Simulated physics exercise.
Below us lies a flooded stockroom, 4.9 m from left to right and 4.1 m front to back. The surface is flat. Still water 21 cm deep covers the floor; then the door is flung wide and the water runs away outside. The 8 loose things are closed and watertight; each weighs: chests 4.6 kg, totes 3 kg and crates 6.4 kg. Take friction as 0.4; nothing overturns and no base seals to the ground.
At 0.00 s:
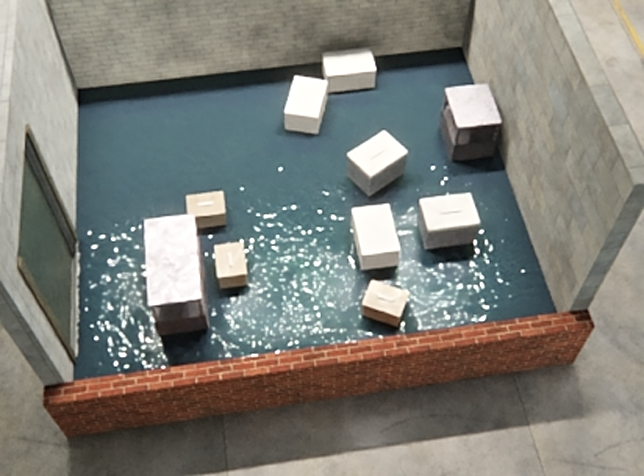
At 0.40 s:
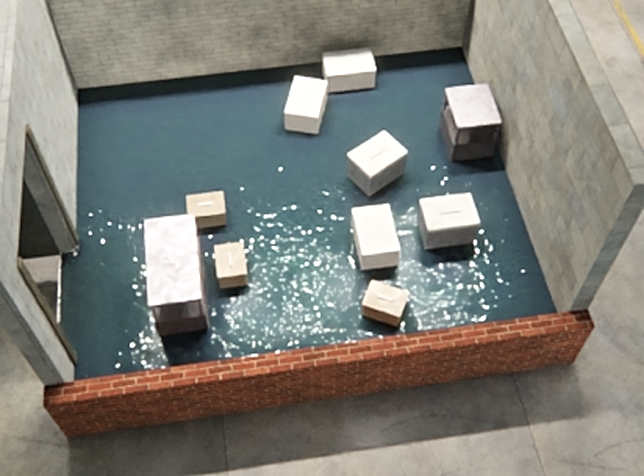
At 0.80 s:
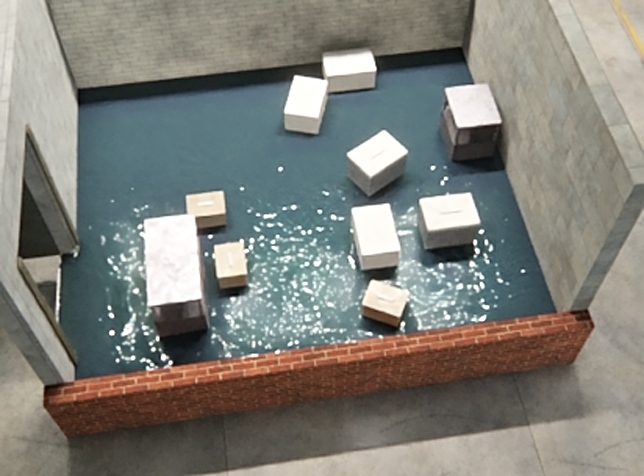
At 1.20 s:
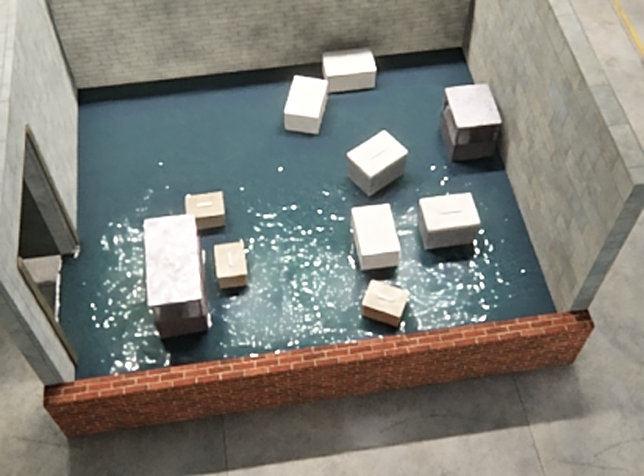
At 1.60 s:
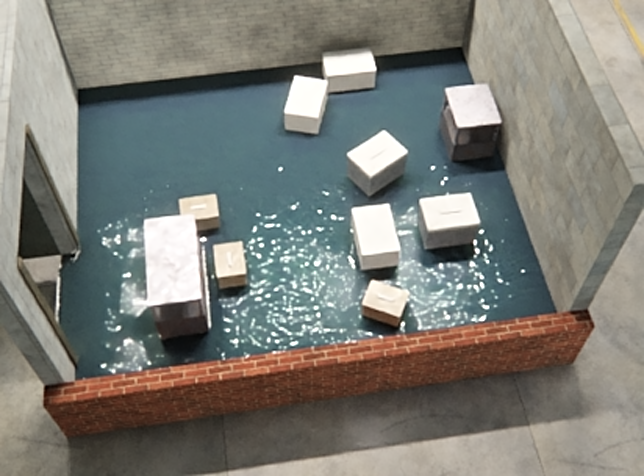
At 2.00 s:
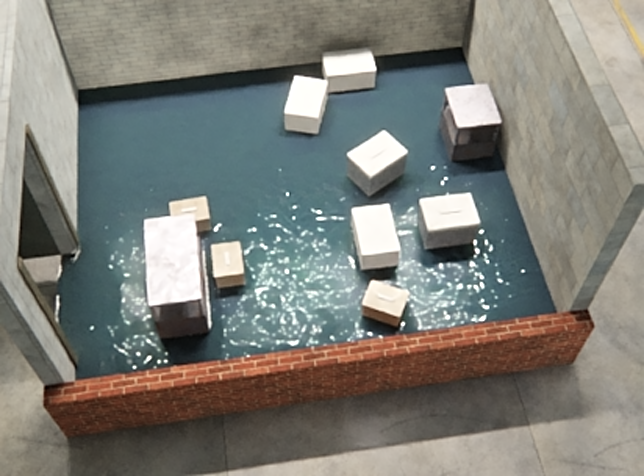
In a flooded stockroom seen from above, pale boxes stand in dark water behind a low brick wall as a panel in the left wall's doorway disappears; later, a small tan box drifts slightly left, and another beside it barely shifts.
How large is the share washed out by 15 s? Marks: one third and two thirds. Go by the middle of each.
That comes to less than a third.
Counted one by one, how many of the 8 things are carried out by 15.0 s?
1 of them.
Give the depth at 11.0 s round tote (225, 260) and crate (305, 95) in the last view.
About 14 and 14 cm.
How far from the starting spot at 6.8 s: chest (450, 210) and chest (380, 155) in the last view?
In that order: 30 cm, 50 cm.
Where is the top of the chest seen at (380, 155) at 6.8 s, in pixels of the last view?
Around (338, 165).
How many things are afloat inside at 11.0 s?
7 of them.
After 3.0 s 0 of 8 are out; 8 afloat.
After 6.8 s 1 of 8 are out; 7 afloat.
After 11.0 s 1 of 8 are out; 7 afloat.
After 15.0 s 1 of 8 are out; 7 afloat.
